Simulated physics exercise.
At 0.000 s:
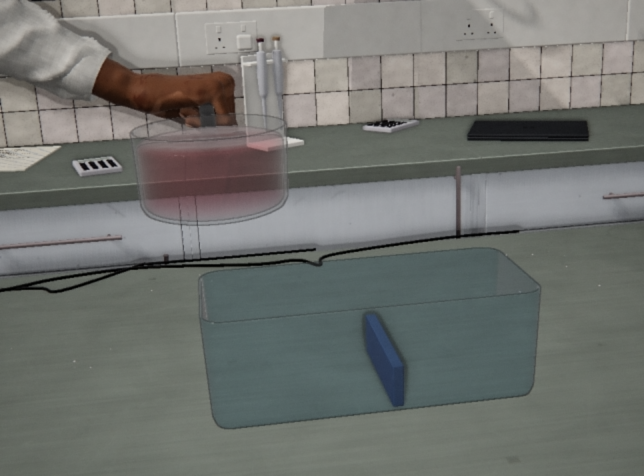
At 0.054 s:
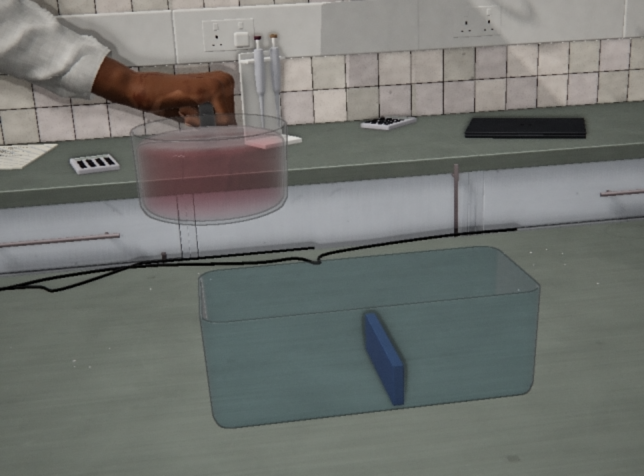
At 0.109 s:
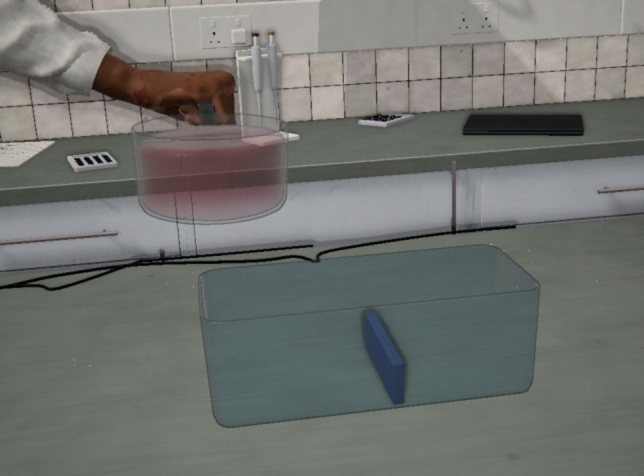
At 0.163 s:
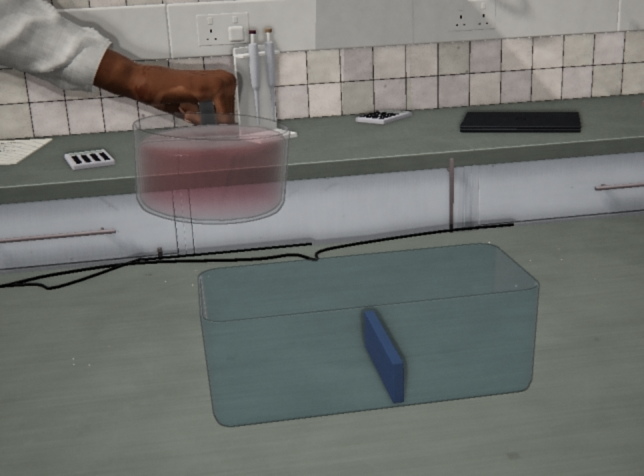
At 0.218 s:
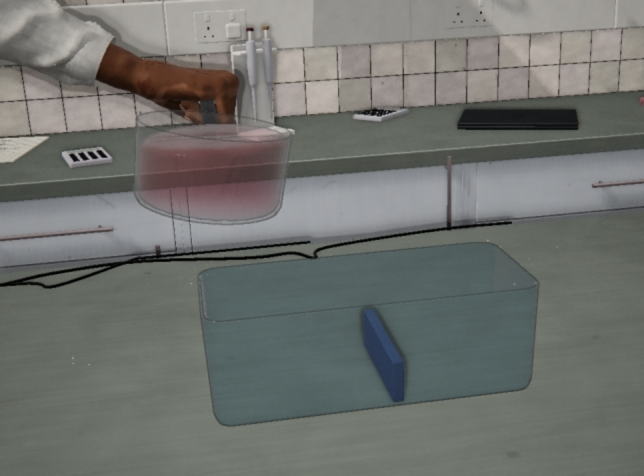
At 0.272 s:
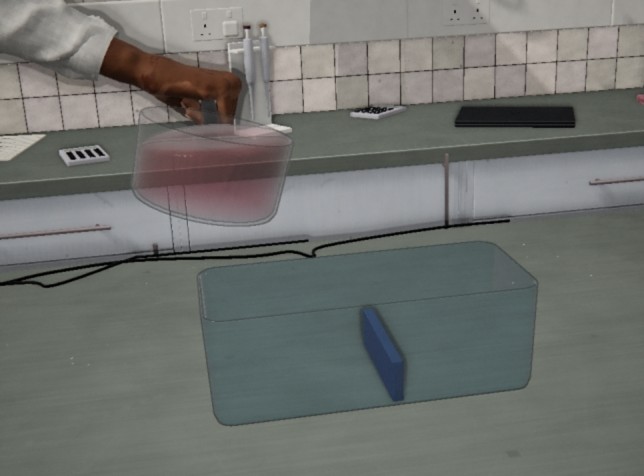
The clip shows a hand holding a clear round pot of reddish liquid above and to the left of an empty long basin with a blue divider; the pot stays upright at first, then tilts slightly to the right.
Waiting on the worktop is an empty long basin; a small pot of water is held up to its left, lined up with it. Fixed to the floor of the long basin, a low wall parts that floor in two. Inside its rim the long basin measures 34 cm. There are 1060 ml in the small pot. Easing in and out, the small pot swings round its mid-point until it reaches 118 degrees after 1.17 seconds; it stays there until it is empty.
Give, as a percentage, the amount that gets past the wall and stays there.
Past the wall: About 25 %.
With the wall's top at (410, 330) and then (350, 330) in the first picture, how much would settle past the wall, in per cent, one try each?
Try 1: 5 %; try 2: 60 %.
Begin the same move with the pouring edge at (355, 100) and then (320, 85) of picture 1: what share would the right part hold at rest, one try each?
75 in a hundred, followed by 65 in a hundred.
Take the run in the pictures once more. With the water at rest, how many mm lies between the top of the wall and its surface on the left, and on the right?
The left comes to roughly 16 mm and the right to roughly 32 mm.
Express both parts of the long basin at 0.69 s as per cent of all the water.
16 left and 7 right, roughly.
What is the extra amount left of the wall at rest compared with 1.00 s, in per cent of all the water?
Near 8 in a hundred.
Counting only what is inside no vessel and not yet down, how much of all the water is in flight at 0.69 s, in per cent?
Around 32 percent.
After 0.69 s the tilt is 76° and 45 per cent is still to pour, 15 is left of the wall and 7 right of it.
After 1.00 s the tilt is 112° and 5 per cent is still to pour, 66 is left of the wall and 23 right of it.
After 1.32 s the tilt is 118° and 0 per cent is still to pour, 74 is left of the wall and 25 right of it.
After 1.67 s the tilt is 118° and 0 per cent is still to pour, 73 is left of the wall and 25 right of it.
In the end 73 per cent lies left of the wall, 25 right of it and 1 outside.
